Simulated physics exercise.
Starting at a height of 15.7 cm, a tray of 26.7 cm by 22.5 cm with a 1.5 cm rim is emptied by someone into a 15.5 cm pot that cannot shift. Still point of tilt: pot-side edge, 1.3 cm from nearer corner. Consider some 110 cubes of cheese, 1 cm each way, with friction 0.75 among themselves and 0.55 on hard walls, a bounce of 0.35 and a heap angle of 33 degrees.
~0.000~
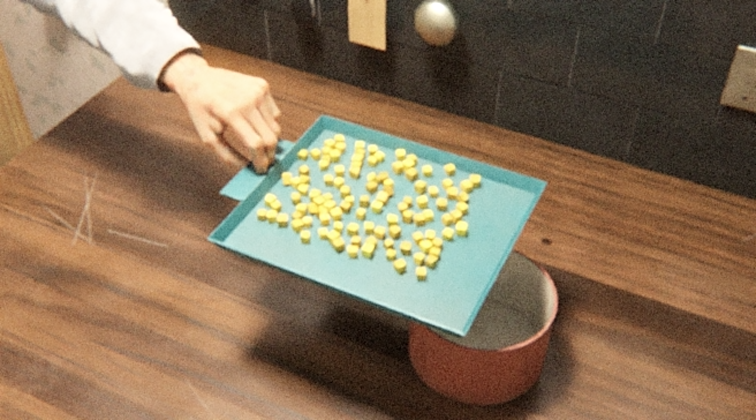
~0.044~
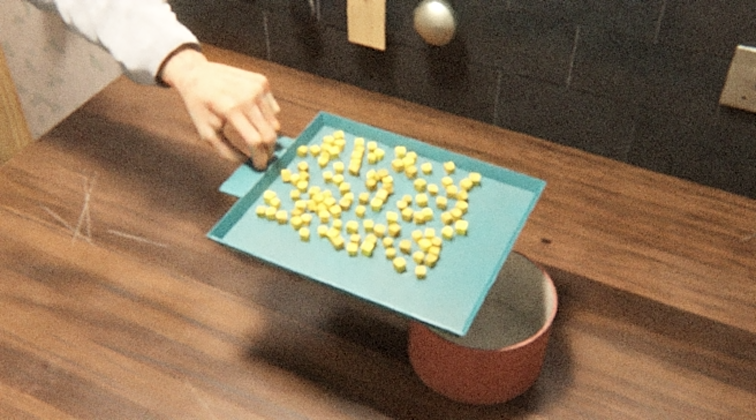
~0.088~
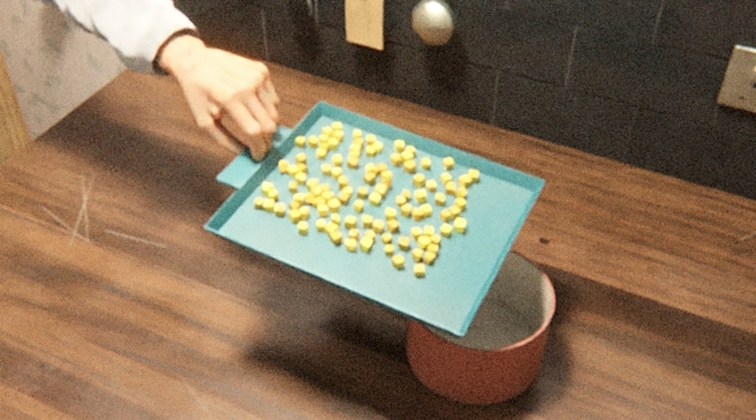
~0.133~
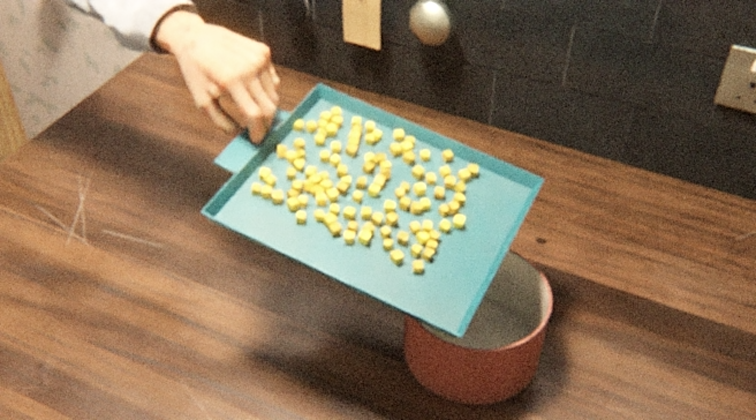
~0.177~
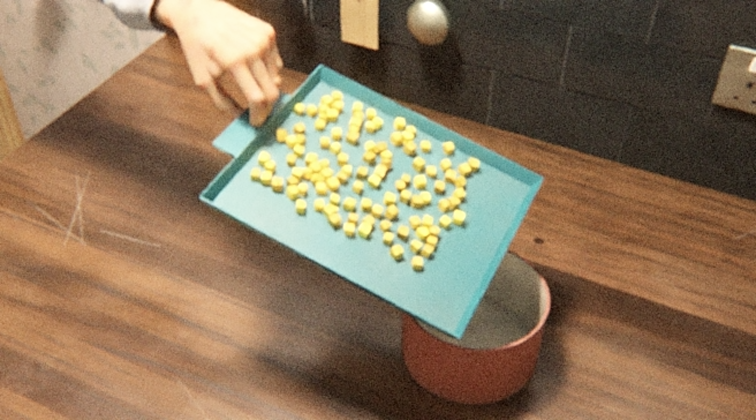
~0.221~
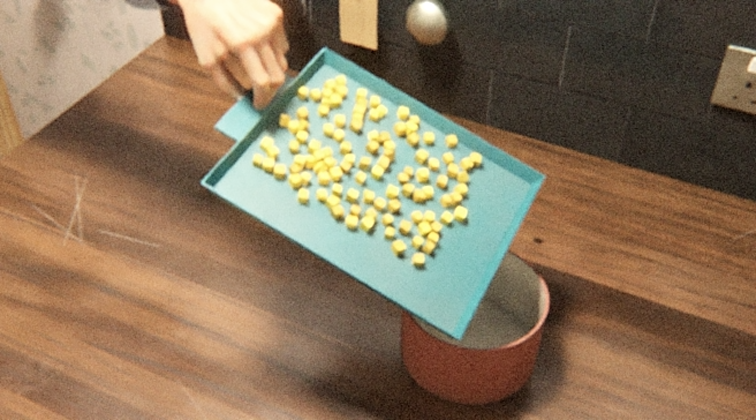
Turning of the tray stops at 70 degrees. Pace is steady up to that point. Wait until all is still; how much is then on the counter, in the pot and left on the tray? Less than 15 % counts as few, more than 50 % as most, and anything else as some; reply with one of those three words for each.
Here it is: Counter: Most, pot: Few, tray: Few.
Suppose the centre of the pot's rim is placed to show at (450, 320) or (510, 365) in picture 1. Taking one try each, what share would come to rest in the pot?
Close to 0 in a hundred, then close to 60 in a hundred.
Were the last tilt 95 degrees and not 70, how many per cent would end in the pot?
In that case some 0 per cent.
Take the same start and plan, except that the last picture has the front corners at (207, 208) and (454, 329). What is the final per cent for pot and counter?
Pot: 0, counter: 95.
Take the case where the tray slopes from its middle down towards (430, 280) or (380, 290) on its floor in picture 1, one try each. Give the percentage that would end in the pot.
0 and 0 %.
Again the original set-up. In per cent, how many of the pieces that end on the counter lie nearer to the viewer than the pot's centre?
I'd put it at around 90 per cent.
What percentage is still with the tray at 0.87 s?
Around 10 percent of it.
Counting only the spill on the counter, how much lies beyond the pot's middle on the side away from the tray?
Some 100 per cent.
After 0.44 s, tilt 45 degrees; the tray holds 100 %, the pot 0 %.
Then, at 0.59 s, tilt 62 degrees; the tray holds 100 %, the pot 0 %.
After 0.87 s, tilt 70 degrees; the tray holds 10 %, the pot 0 %.
By 2.2 s all is still; counter 95 %, pot 0 %, tray 5 %.
